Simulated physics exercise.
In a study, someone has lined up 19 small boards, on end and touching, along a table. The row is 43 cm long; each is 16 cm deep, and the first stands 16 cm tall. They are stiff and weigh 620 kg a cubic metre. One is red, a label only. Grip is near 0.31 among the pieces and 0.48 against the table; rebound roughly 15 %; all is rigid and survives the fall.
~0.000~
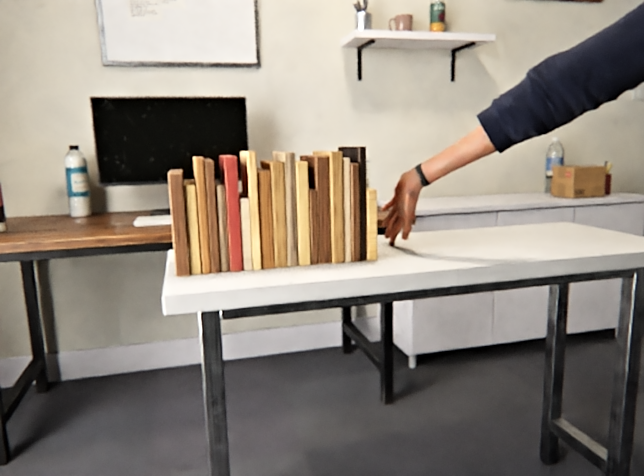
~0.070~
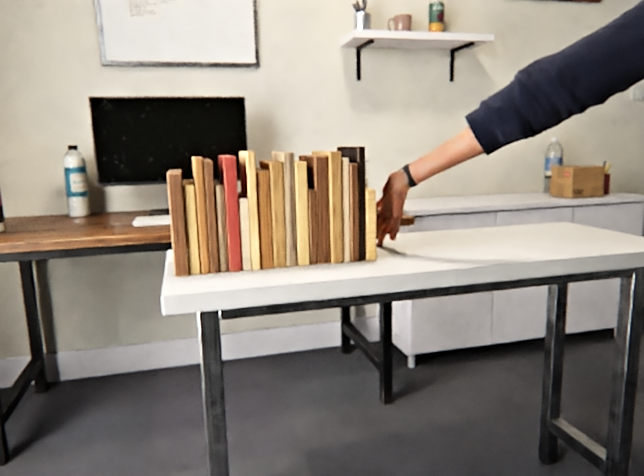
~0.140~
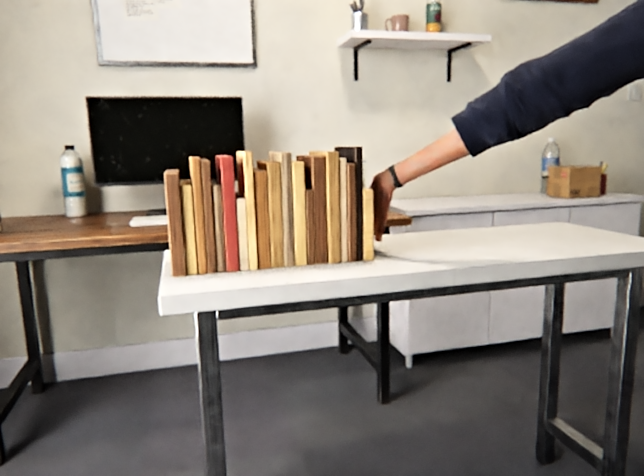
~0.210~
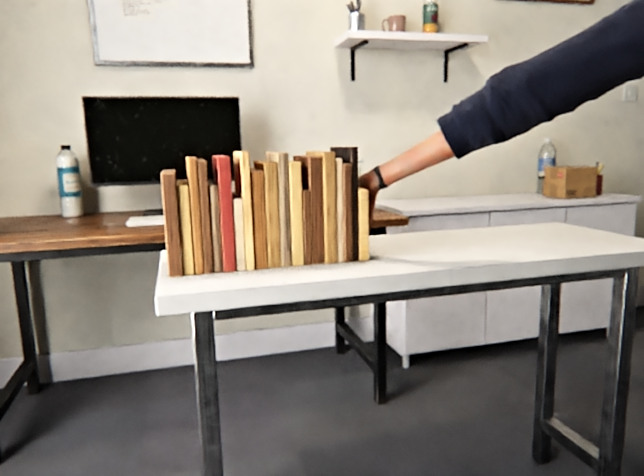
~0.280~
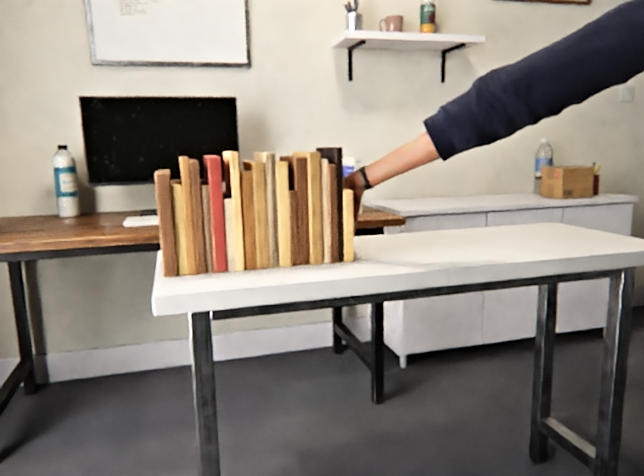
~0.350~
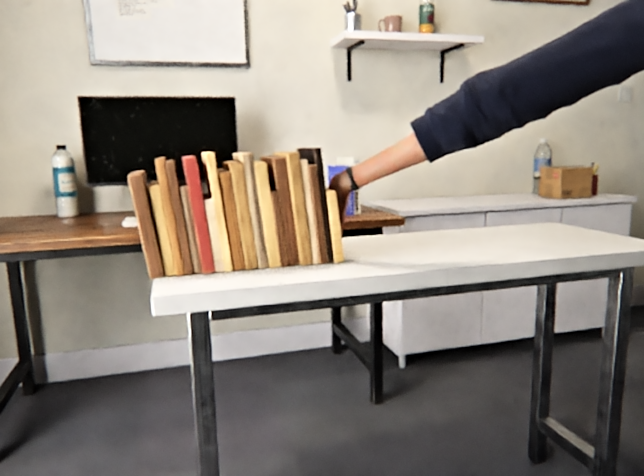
A hand on a dark-sleeved arm reaches in from the right toward a white table with dark metal legs, seen from the front in an office-like room. Upright boards in browns, creams and black, one red left of centre, line the table's left part, before a dark monitor and wall shelf. The hand pushes the row's right end leftward, the boards shift and lean slightly left, and the camera pans slightly.
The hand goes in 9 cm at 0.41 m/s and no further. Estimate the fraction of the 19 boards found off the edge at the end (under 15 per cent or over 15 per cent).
The part is upwards of 15 per cent.
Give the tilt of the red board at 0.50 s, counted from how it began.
About 30°.
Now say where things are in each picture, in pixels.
In the first picture (places mark the middle of the side facing us; the camera pans a little), hand (409, 198) 8 cm from the first; red board (234, 215); nothing disturbed.
The second picture shows hand (397, 198) 53 mm from the first; red board (233, 215).
The third picture shows hand (383, 199) 25 mm from the first; red board (230, 215).
The fourth picture shows hand (368, 200) 4 mm in; red board (227, 216).
The fifth picture shows hand (354, 201) 33 mm in; red board (218, 216) shifted 13 mm; 14 disturbed, none off the edge.
The sixth picture shows hand (341, 201) 6 cm in; red board (200, 216) leaning 6°; steepest lean 7°, the board at (146, 228); 19 disturbed, none off the edge.
After 0.50 s, none of the 19 boards off the edge, 19 disturbed; red board leaning 31°.
After 0.82 s, 6 of the 19 boards off the edge; red board upside down.
By the end (1.3 s), 6 of the 19 boards off the edge; red board on its side. That is 32 per cent.
